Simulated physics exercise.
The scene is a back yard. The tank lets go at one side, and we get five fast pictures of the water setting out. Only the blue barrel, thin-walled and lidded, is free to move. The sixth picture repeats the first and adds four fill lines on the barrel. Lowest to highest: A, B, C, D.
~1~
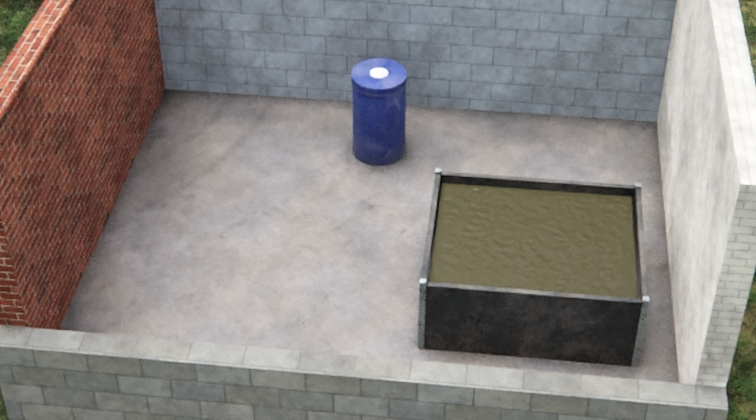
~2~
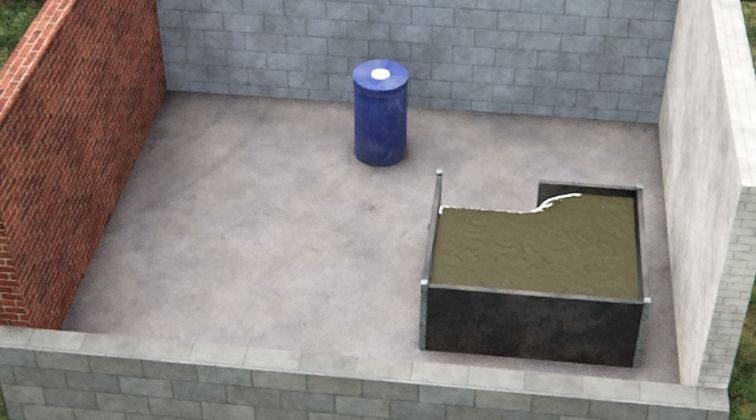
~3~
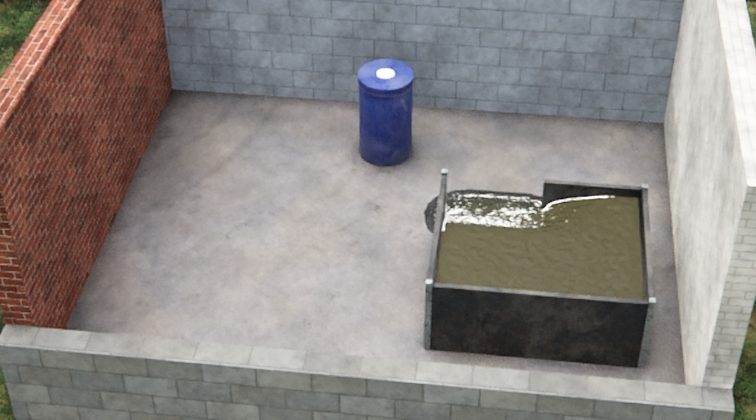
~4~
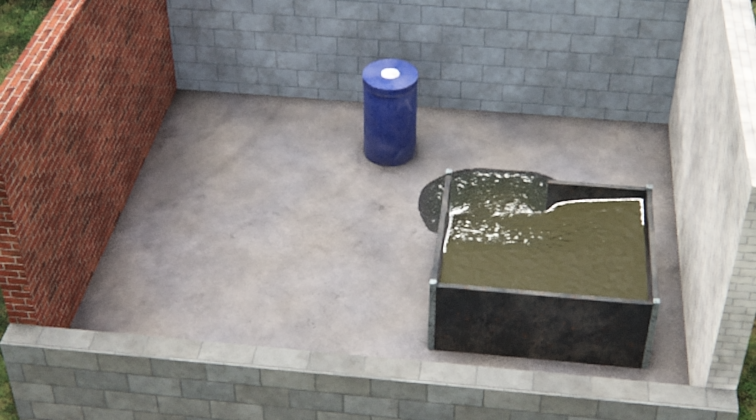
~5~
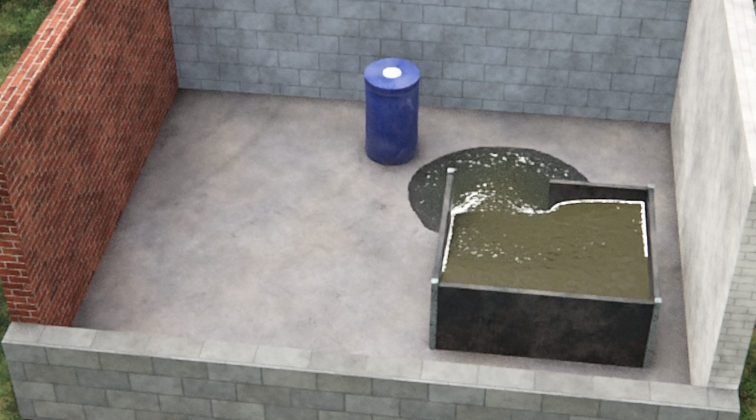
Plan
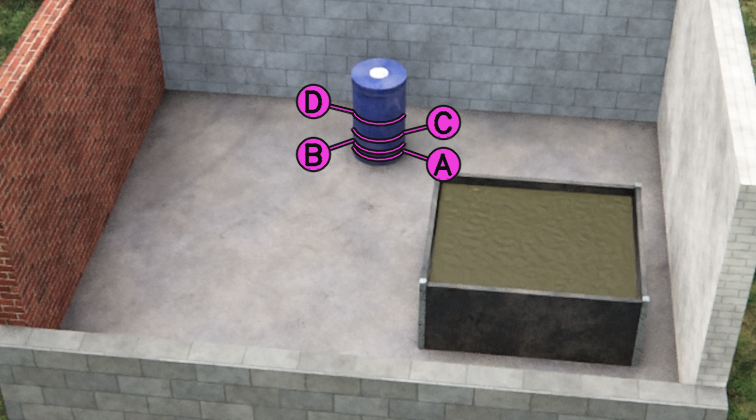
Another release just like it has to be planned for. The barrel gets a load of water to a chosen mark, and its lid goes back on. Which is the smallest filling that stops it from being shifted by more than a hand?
It is C.
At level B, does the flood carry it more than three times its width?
No.
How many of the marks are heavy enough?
Two of them.
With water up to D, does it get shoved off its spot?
No, that is safe.
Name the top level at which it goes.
B it is.
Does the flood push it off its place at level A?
Yes, it does.
On the marked copy, A at (376, 159); B at (376, 152); C at (376, 141); D at (376, 123); from the bottom up A, B, C, D.
With A, it is pushed about 6 times its own width away.
With B, it is pushed about its own width away.
With C, it does not move.
With D, it does not move.
